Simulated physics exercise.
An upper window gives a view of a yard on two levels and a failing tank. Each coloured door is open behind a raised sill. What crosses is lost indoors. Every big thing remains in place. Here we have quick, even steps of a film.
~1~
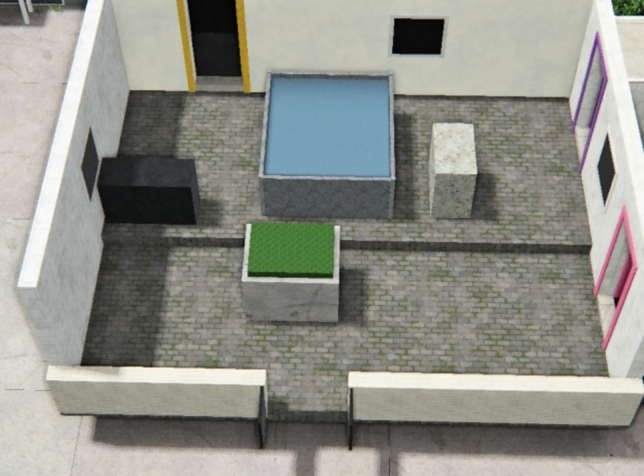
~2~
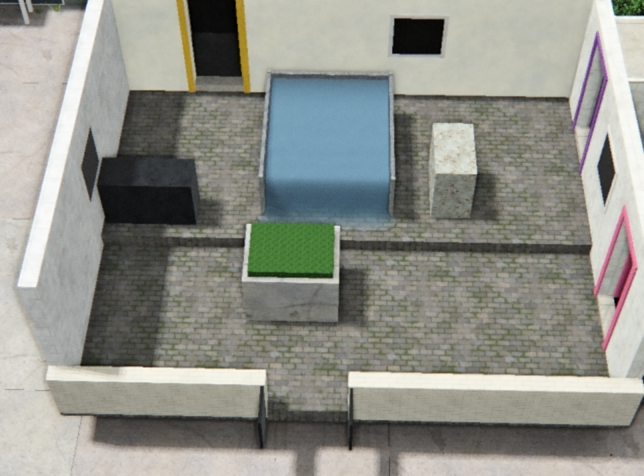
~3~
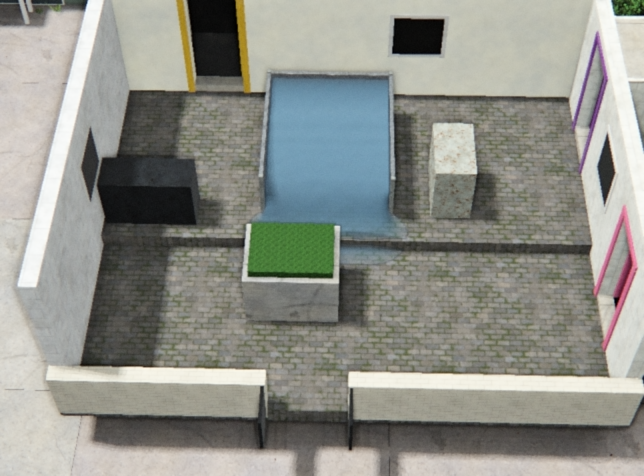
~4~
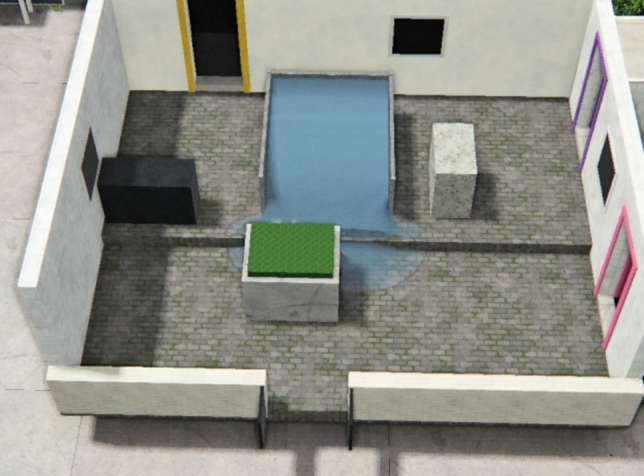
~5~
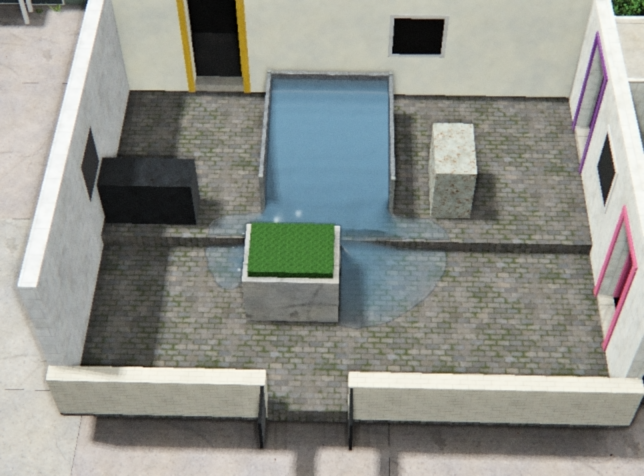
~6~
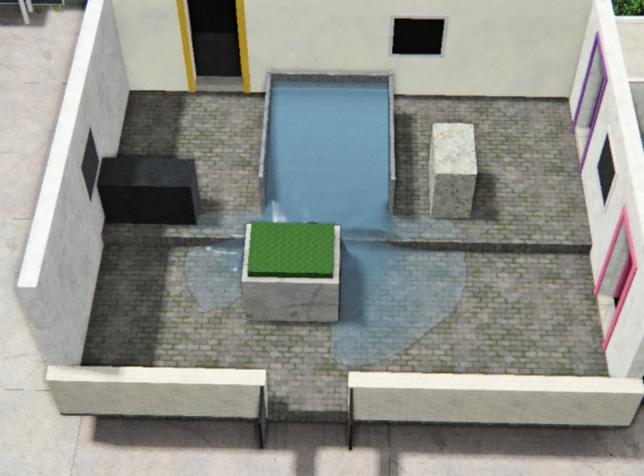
At first, a tank of blue water stands whole and still in a paved, walled yard on two levels. Then its near side gives way and water pours out over the step, parts around the green-topped block, and spreads thinly across the lower paving, reaching farthest on the block's right.
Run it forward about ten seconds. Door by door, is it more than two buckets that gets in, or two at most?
Yellow door - two at most; purple door - two at most; pink door - more than two.
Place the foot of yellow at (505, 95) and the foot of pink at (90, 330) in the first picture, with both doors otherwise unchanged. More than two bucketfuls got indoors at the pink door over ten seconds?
As it turns out, the pink door overshoots.
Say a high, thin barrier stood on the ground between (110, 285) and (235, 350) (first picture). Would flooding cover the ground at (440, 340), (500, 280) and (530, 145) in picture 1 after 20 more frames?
Submerged; submerged; untouched.
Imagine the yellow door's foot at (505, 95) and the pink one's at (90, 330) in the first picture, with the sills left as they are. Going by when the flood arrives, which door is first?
The pink one.
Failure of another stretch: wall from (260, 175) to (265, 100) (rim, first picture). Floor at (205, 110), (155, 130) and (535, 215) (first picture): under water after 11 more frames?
Submerged, submerged, bone-dry.
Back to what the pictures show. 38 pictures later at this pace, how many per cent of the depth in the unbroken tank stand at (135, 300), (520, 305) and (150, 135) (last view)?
Going in order, that's 14, 20 and 0 %.
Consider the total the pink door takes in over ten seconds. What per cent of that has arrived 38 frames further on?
My estimate is close to 50 per cent.
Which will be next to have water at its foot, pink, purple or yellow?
Answer: The door marked pink.
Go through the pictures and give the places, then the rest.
The first picture shows the open tank at (328, 127) is whole and still.
In the second picture, the front is at (394, 219), out from the gap at (327, 204).
In the third picture, water pours out at (327, 204) and has run to (401, 236).
In the fourth picture, the front is at (419, 254), out from the gap at (327, 206).
In the fifth picture, the front is at (398, 311), out from the gap at (327, 206).
In the sixth picture, the front is at (352, 363), out from the gap at (327, 207).
A moment on, water covers 30 % of the floor; the yellow door not reached, the purple door not reached, the pink door not reached.
Next, water covers 45 % of the floor; the yellow door not reached, the purple door not reached, the pink door wet at the sill, nothing in.
Then, water covers 55 % of the floor; the yellow door not reached, the purple door not reached, the pink door far over two buckets in.
Later, water covers 60 % of the floor; the yellow door wet at the sill, nothing in, the purple door wet at the sill, nothing in, the pink door far over two buckets in.
In the end, water covers 60 % of the floor; the yellow door wet at the sill, nothing in, the purple door wet at the sill, nothing in, the pink door far over two buckets in.
